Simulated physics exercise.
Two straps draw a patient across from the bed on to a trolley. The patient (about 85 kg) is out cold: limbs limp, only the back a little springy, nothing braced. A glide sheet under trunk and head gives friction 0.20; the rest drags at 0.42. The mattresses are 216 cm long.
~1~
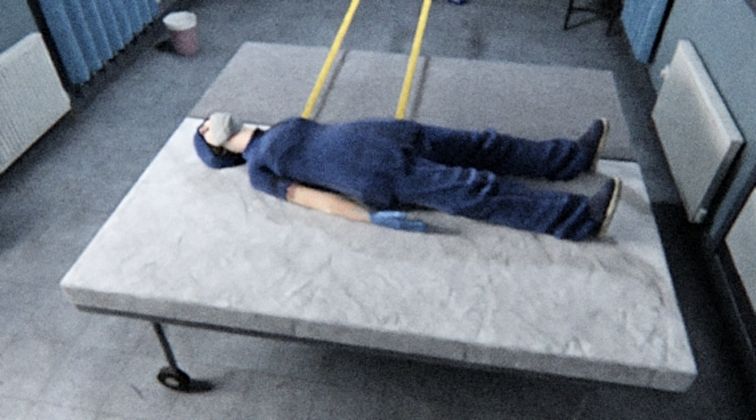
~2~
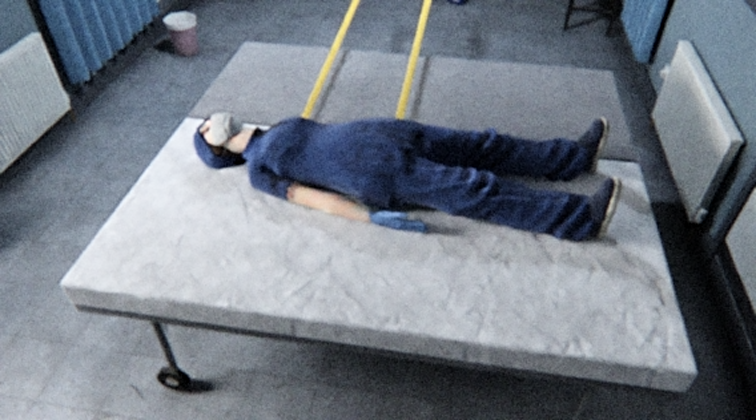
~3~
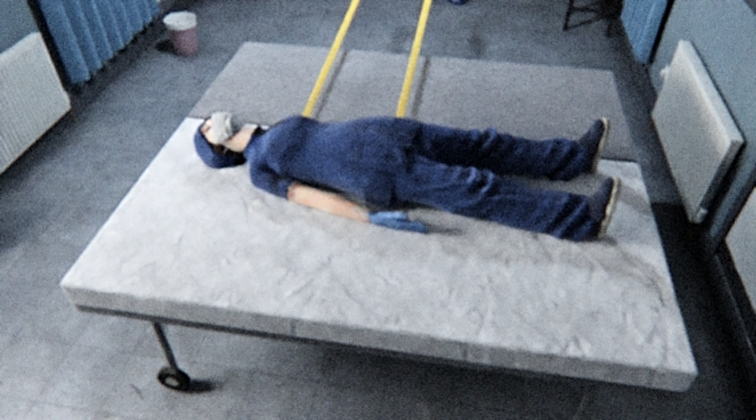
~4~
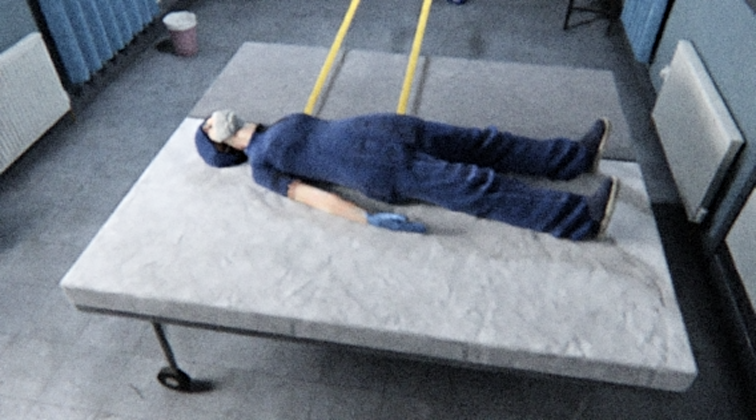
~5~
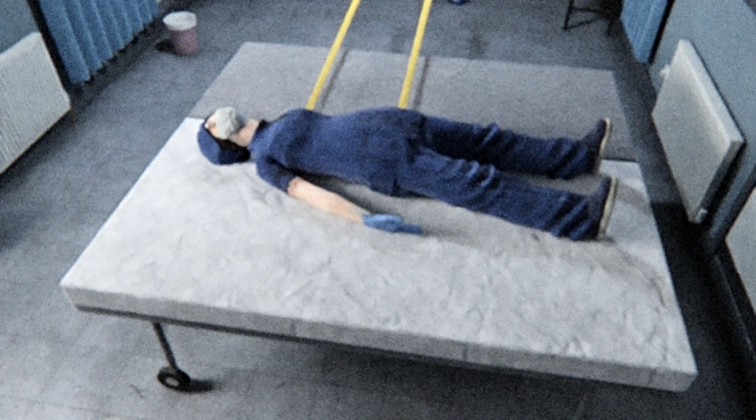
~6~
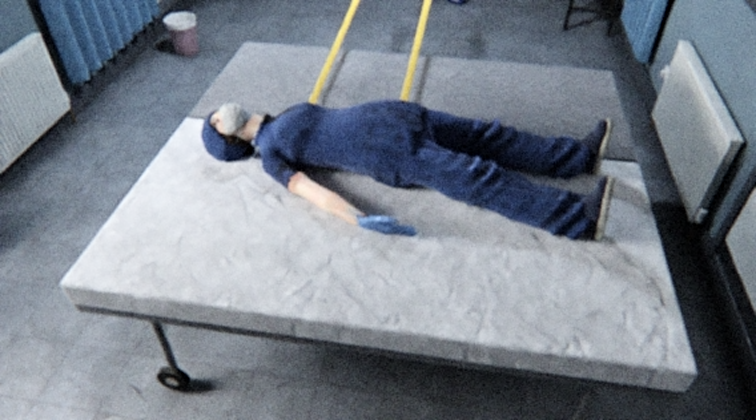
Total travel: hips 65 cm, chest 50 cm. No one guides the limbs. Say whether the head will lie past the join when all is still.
In the end the head crosses the join.
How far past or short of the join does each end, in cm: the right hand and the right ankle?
Right hand 56 short, right ankle 36 short.
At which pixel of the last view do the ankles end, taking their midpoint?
At about (553, 159).
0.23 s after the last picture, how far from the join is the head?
Some 16 cm short of it.
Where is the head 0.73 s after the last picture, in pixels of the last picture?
Near (251, 107).
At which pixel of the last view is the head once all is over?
At about (259, 99).
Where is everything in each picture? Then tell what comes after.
In the first picture, head (217, 143), left hand (422, 147), left ankle (575, 158); hips 0 cm across so far.
In the second picture, head (217, 142), left hand (422, 147), left ankle (575, 158); hips 0 cm across so far.
In the third picture, head (217, 142), left hand (422, 148), left ankle (576, 158); hips 2 cm across so far.
In the fourth picture, head (218, 141), left hand (422, 148), left ankle (577, 158); hips 5 cm across so far.
In the fifth picture, head (221, 139), left hand (424, 143), left ankle (578, 158); hips 9 cm across so far.
In the sixth picture, head (225, 135), left hand (425, 135), left ankle (579, 158); hips 16 cm across so far.
Then, 0.23 s after the last picture the head is 16 cm short of the join, near (233, 126) in the last picture's view.
Then, 0.73 s after the last picture the head is 1 cm past the join, near (251, 107) in the last picture's view; the left hand 38 cm past the join.
Then, 1.23 s after the last picture the head is 9 cm past the join, near (259, 99) in the last picture's view; the left hand 48 cm past the join.
When all is still, head crosses the join; left hand crosses the join; right hand stops short of the join; left ankle crosses the join; right ankle stops short of the join; right knee stops short of the join.
